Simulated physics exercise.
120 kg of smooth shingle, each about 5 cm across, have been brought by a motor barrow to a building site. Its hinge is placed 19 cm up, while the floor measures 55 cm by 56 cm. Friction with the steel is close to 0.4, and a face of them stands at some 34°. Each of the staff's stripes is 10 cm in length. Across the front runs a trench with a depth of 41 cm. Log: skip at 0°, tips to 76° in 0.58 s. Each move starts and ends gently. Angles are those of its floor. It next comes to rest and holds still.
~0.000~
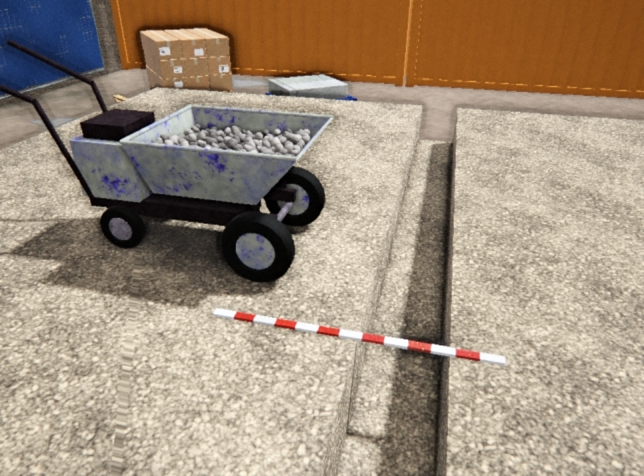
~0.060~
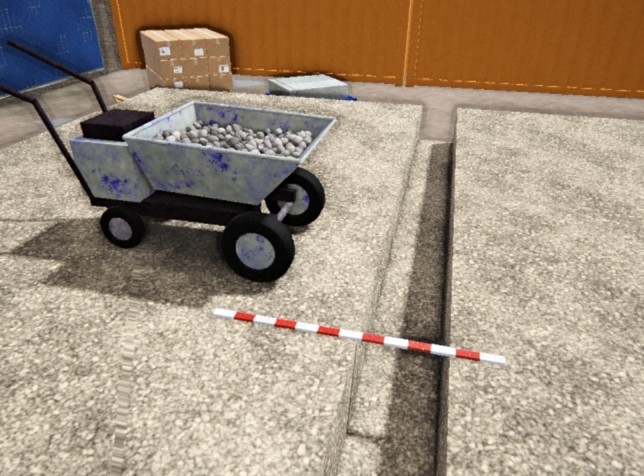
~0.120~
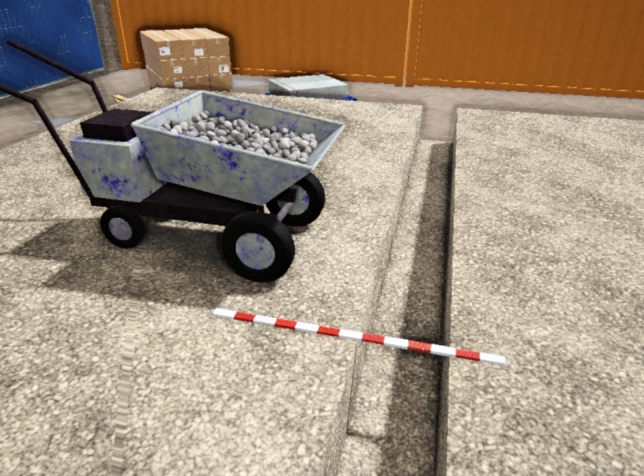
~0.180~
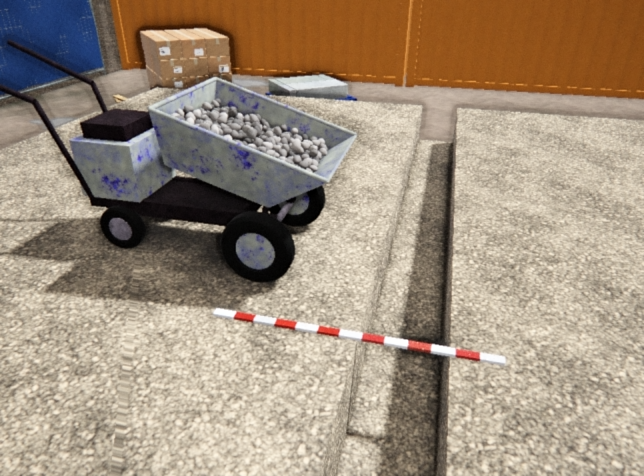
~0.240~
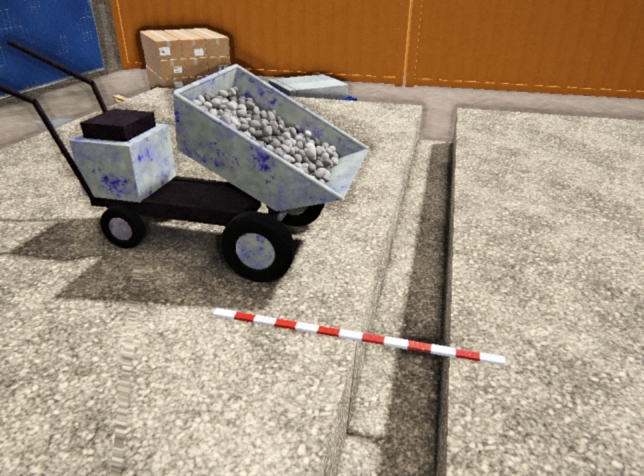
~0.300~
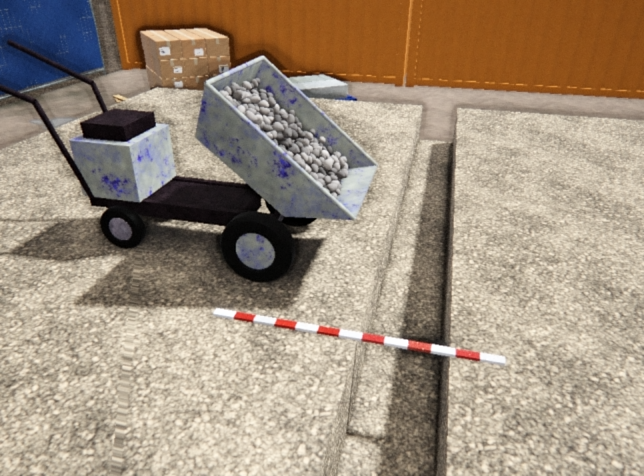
The speckled grey skip of a motor barrow, loaded with rounded grey stones, sits level on its wheeled frame beside a red-and-white striped staff and a trench. It begins tilting gently to the right, then its rear end rises steadily until the skip slopes steeply, stones still inside.
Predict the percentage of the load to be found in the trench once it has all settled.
Roughly 96 percent of the load ends up there.
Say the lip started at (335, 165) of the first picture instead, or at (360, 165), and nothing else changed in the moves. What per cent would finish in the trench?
Around 60% for the first place and 35% for the second.
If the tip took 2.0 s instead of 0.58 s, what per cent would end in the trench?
Roughly 100% would finish there.
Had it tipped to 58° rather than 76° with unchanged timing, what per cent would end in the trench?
Then about 90 per cent.
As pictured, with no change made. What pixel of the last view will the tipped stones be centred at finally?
The stones end up centred near (415, 320).
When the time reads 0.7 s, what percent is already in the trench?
I'd say near 35 per cent at that time.
After 0.4 s the floor is at 63°; 100 % in the skip; the foremost stones are at (360, 229).
After 0.7 s the floor is at 76°; 63 % in the skip, 36 % in the trench; the foremost stones are at (436, 307).
After 1.0 s the floor is at 76°; 2 % in the skip, 94 % in the trench, 4 % past the trench; the foremost stones are at (580, 297).
After 3.0 s the floor is at 76°; 0 % in the skip, 96 % in the trench, 4 % past the trench; the foremost stones are past the picture's edge.
